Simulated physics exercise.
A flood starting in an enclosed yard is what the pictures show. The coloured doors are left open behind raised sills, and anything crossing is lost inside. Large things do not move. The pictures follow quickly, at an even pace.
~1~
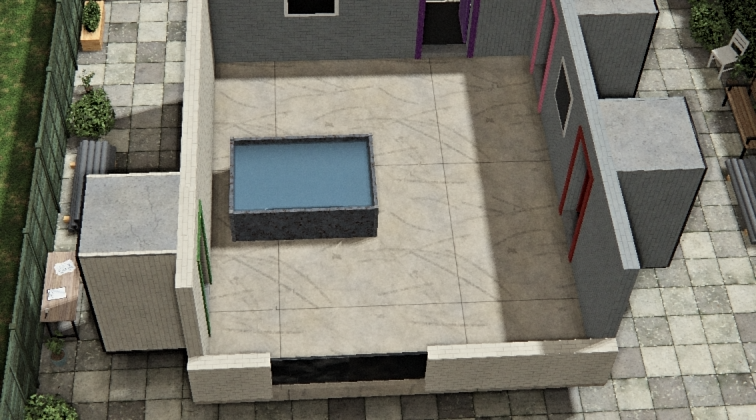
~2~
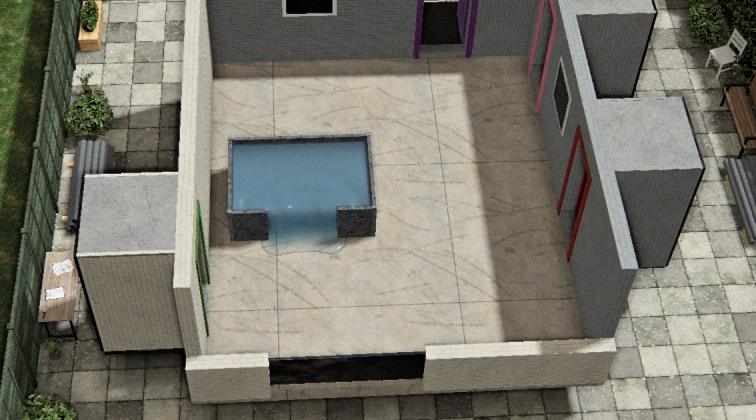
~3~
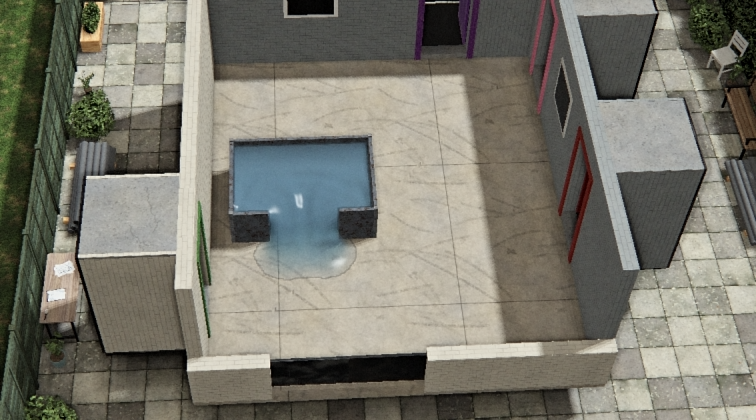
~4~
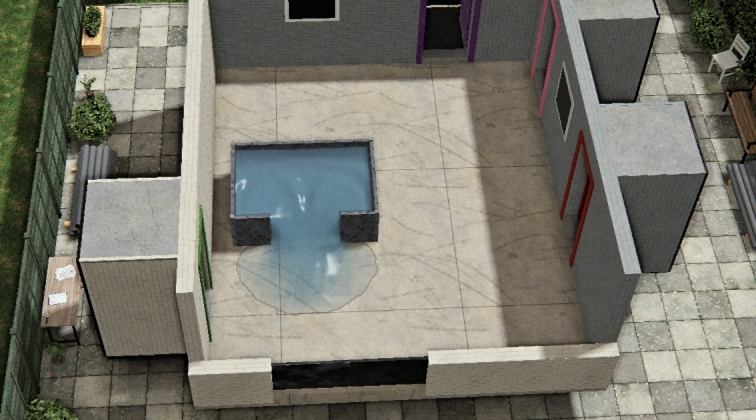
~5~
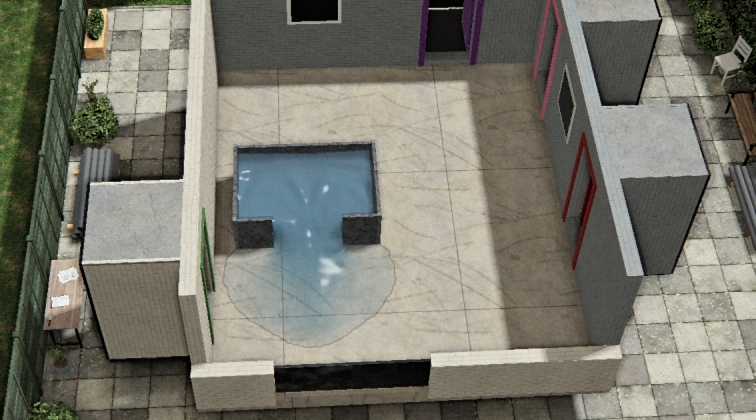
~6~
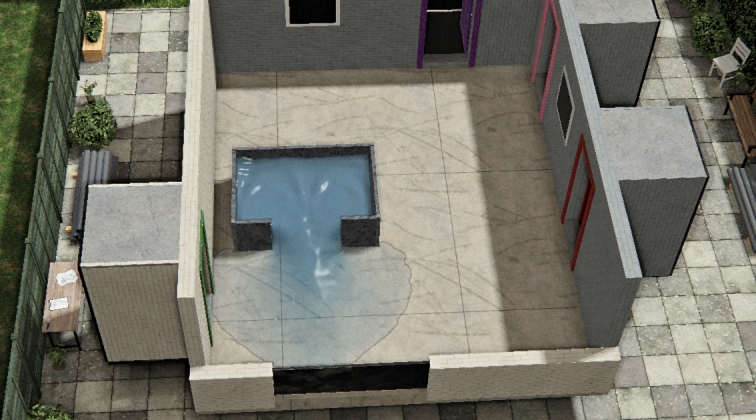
Water pouring through a gap in the front of a dark raised tank, spreading across the pale floor of a walled yard.
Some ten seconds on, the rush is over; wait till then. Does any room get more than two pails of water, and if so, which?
My prediction: Red door: Not over the line on that one, purple door: Not over the line on that one, green door: Over the line on that one, pink door: Not over the line on that one.
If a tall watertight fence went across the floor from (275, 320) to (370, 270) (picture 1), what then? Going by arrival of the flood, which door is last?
In my view it's the door marked purple.
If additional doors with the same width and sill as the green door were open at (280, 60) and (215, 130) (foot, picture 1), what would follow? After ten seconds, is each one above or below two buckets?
Log: Door one misses the mark; door two misses the mark.
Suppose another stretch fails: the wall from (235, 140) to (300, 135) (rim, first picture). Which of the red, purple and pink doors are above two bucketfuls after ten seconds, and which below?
Against the threshold, red door misses it, purple door misses it, pink door misses it.
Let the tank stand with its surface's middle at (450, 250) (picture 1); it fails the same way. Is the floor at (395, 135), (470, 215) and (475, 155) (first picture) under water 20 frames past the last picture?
Well, in the order you listed them, they'd be unreached, unreached and reached by the flood.
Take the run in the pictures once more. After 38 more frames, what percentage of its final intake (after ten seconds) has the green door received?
Around 85 in a hundred.
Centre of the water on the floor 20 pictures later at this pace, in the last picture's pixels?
The balance point is around (343, 289).
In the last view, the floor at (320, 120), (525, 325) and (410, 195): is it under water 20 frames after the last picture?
Result, in the order given: Not wetted / wetted / not wetted.
A moment on, water covers 25 % of the floor; the red door not reached, the purple door not reached, the green door under two buckets in, the pink door not reached.
Next, water covers 30 % of the floor; the red door not reached, the purple door not reached, the green door over two buckets in, the pink door not reached.
Then, water covers 35 % of the floor; the red door wet at the sill, nothing in, the purple door not reached, the green door far over two buckets in, the pink door not reached.
Later, water covers 65 % of the floor; the red door wet at the sill, nothing in, the purple door not reached, the green door far over two buckets in, the pink door wet at the sill, nothing in.
In the end, water covers 90 % of the floor; the red door wet at the sill, nothing in, the purple door wet at the sill, nothing in, the green door far over two buckets in, the pink door wet at the sill, nothing in.
